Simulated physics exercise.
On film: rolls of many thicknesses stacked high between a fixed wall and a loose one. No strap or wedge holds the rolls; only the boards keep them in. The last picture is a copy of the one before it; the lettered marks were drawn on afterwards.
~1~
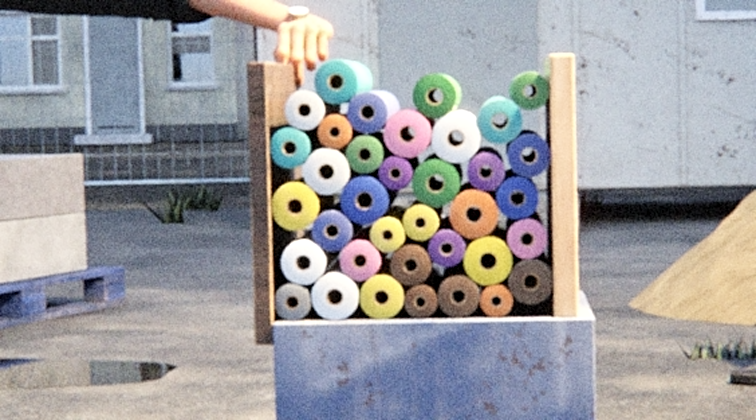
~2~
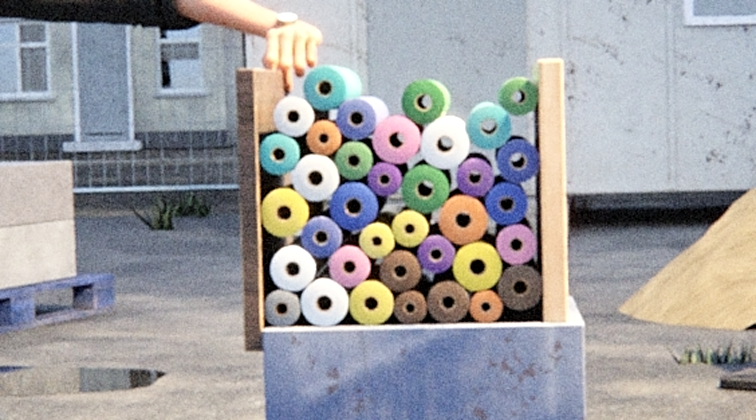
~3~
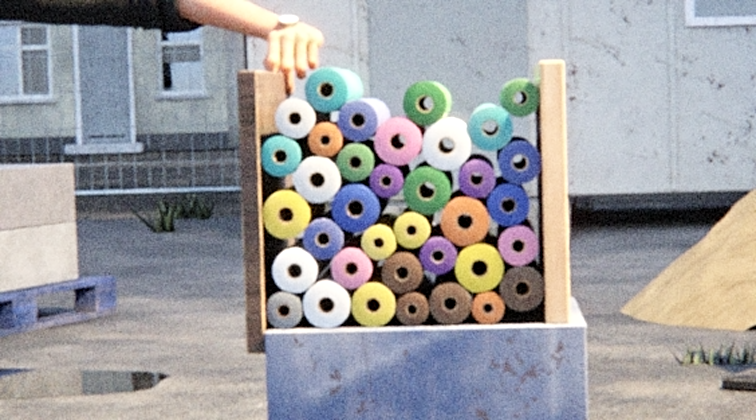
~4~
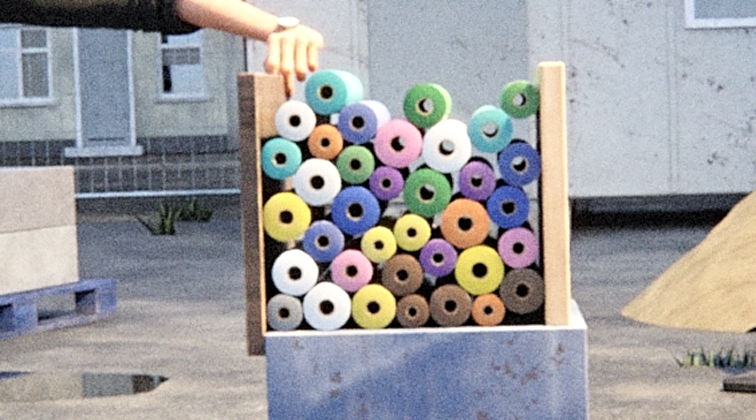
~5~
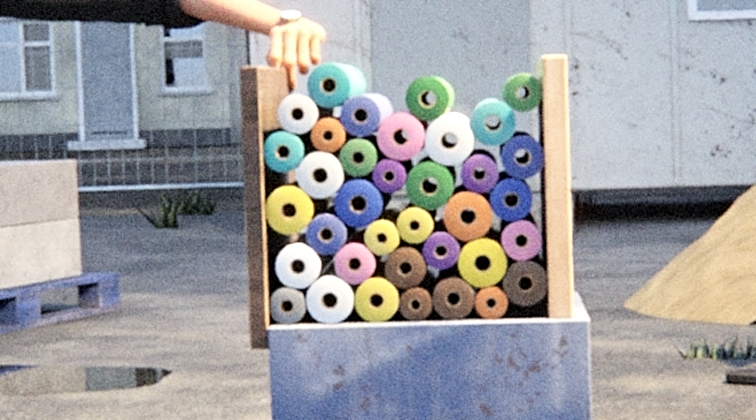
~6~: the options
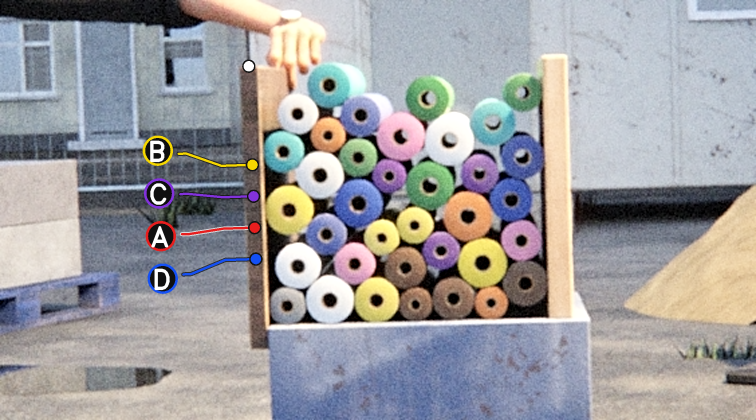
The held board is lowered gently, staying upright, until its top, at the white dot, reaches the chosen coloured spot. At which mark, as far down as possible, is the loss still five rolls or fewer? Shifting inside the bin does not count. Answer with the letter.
At most to A.
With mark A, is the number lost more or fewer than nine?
It loses fewer than nine.
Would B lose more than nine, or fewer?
It loses fewer than nine.
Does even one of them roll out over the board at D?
Yes, at D.
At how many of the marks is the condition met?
Three of them.
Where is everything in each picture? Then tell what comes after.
The first frame shows a yellow roll (295, 206); a green roll (435, 183); a green roll (365, 155).
The second frame shows a green roll (354, 161); a blue roll (357, 119).
The third frame shows a green roll (520, 98); side board (269, 204).
The fourth frame shows a grey roll (284, 313); an orange roll (488, 311).
The fifth frame shows a pink roll (354, 264); a yellow roll (289, 210); a green roll (429, 186).
On the marked copy, A at (255, 227); B at (252, 165); C at (254, 196); D at (256, 259); the white dot at (249, 67).
With A. Early on, top of the board (262, 145).
Further on, top of the board (265, 227).
At the end, top of the board (265, 227), four out over the board.
As for the rest, B none out over the board; C none out over the board; D more than five out over the board.
